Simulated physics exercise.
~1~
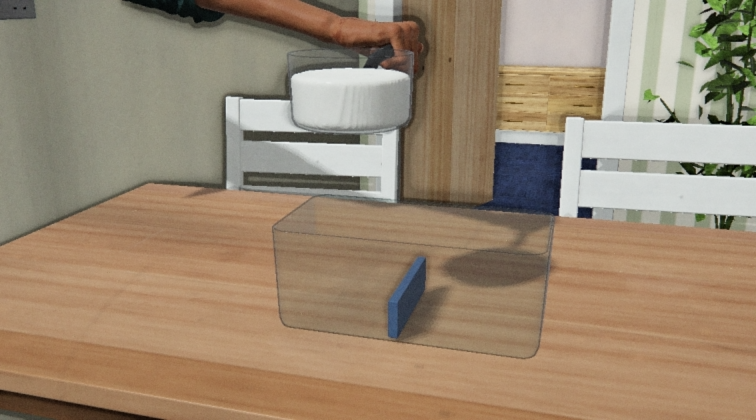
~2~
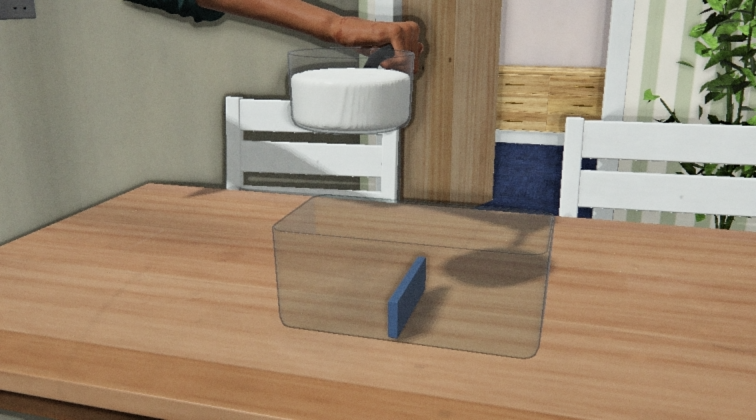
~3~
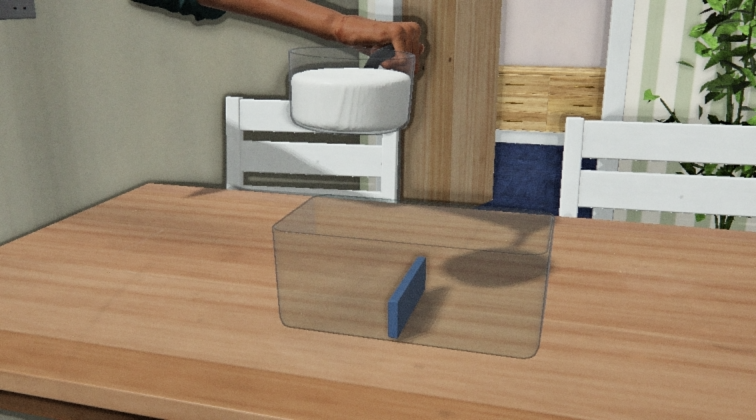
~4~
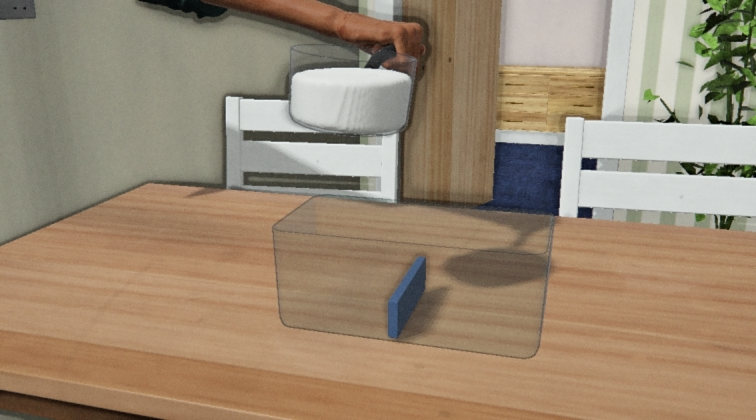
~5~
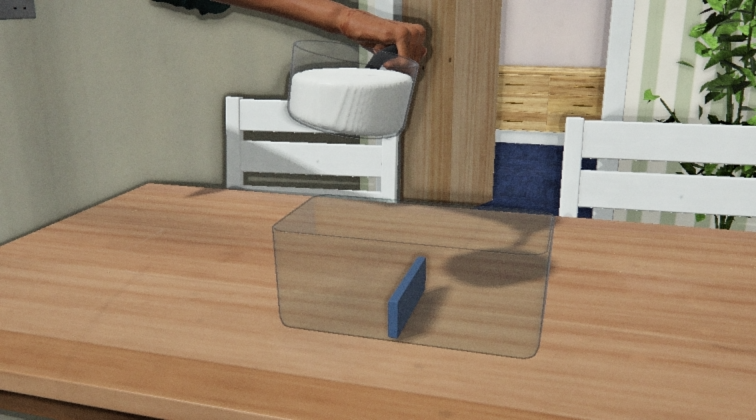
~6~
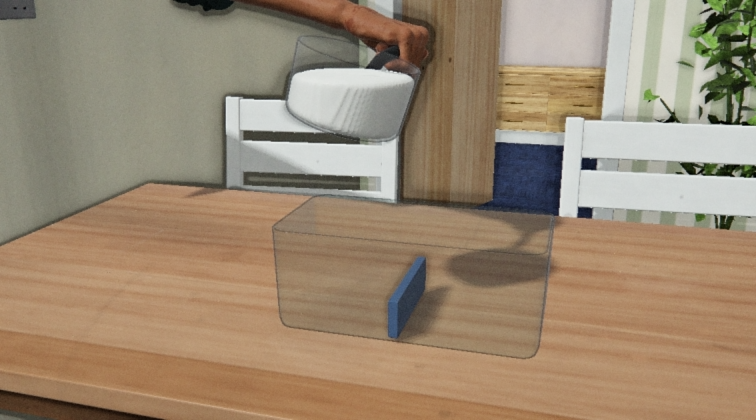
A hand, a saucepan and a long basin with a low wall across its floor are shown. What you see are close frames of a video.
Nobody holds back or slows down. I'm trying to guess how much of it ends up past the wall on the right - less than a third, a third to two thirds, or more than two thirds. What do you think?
I'd say more than two thirds.
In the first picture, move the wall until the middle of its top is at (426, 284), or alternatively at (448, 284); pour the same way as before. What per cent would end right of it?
First try close to 75 percent, second try close to 55 percent.
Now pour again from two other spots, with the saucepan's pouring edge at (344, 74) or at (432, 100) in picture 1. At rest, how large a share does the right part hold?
It comes out at around 20 percent and then around 95 percent.
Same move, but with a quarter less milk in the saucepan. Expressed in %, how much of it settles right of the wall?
It works out near 95 percent.
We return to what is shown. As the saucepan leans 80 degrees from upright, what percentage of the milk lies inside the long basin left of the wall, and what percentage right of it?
I'd put the left part near 0 per cent and the right part near 10.
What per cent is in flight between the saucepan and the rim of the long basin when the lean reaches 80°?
It's about 40 per cent.
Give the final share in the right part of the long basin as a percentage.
Roughly 90 %.
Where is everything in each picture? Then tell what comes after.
It leans 0°; its right rim is at (411, 56); the milk meets the walls at (298, 74) and (409, 77); the long basin's rim runs from (294, 212) to (551, 234); the wall's top is at (409, 279), in the first frame.
It leans 1°; its right rim is at (411, 57); the milk meets the walls at (298, 74) and (409, 77), in the second frame.
It leans 3°; its right rim is at (412, 59); the milk meets the walls at (298, 73) and (410, 78), in the third frame.
It leans 6°; its right rim is at (414, 63); the milk meets the walls at (300, 73) and (410, 78), in the fourth frame.
It leans 10°; its right rim is at (415, 69); the milk meets the walls at (300, 73) and (412, 79), in the fifth frame.
It leans 16°; its right rim is at (417, 75); the milk meets the walls at (299, 74) and (414, 80), in the sixth frame.
A moment on, the saucepan is tipped on its side and 54 per cent is still to pour, 0 is left of the wall and 9 right of it.
Next, the saucepan is tipped right over and 8 per cent is still to pour, 3 is left of the wall and 78 right of it.
Then the saucepan is tipped right over and 0 per cent is still to pour, 7 is left of the wall and 92 right of it.
Later the saucepan is tipped right over and 0 per cent is still to pour, 7 is left of the wall and 92 right of it.
In the end 7 per cent lies left of the wall, 92 right of it and 1 outside.
